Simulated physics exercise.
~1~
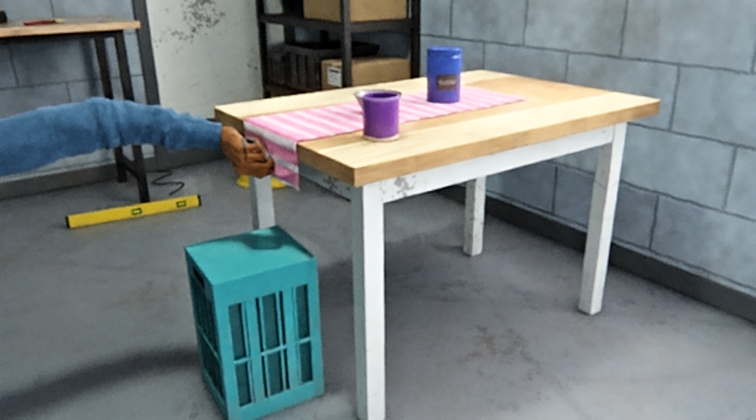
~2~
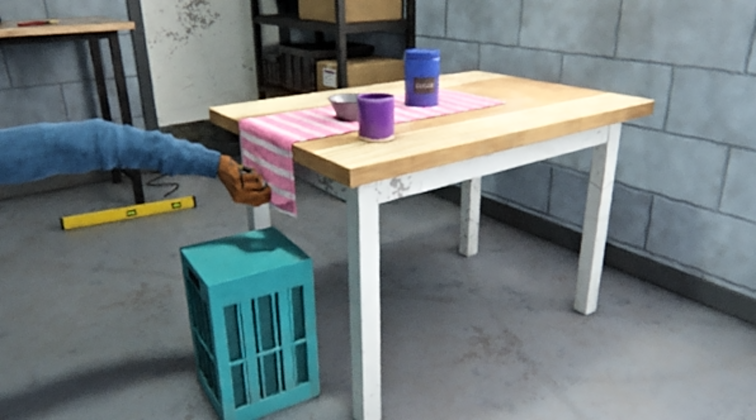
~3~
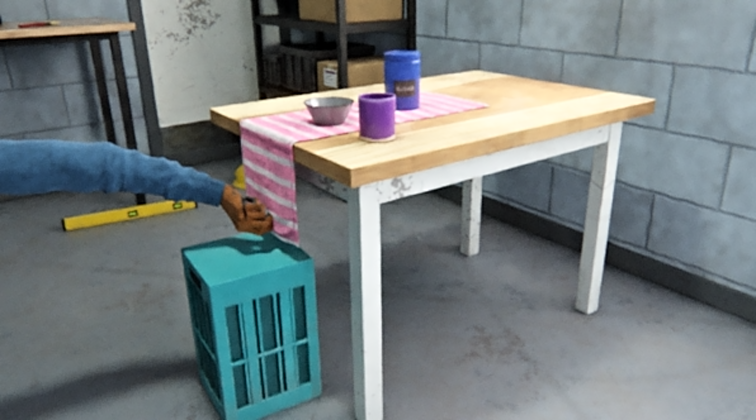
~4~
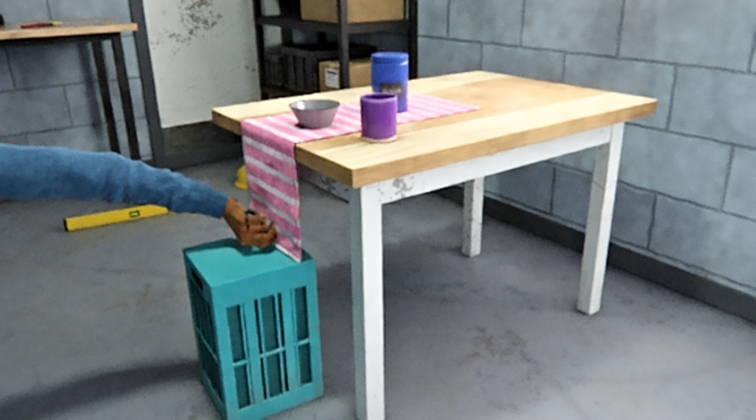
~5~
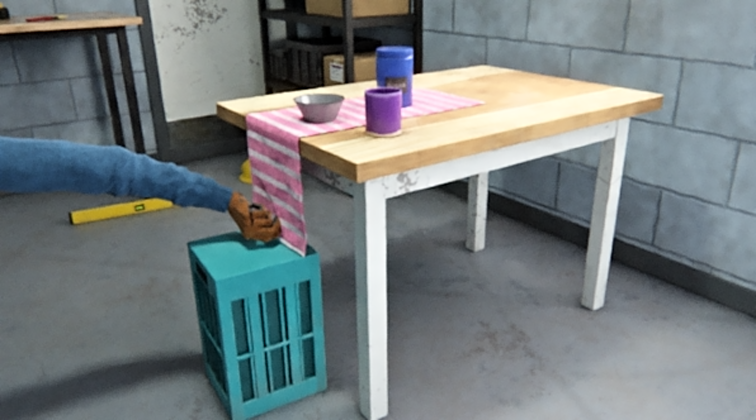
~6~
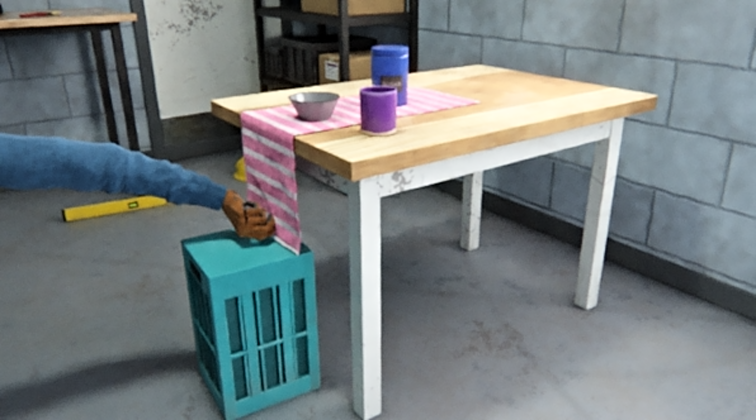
At first, a gloved hand at the end of a blue sleeve grips the end of a pink striped towel lying across a wooden table, with a purple mug and a blue canister in view. The hand draws the hem down over the left edge, and a grey bowl comes into view from behind the mug, riding left with the cloth. The upright canister also shifts left, while the mug stays put. The hem then reaches the turquoise crate below, and the pulling stops. Finally, the bowl, mug and canister all remain on the table.
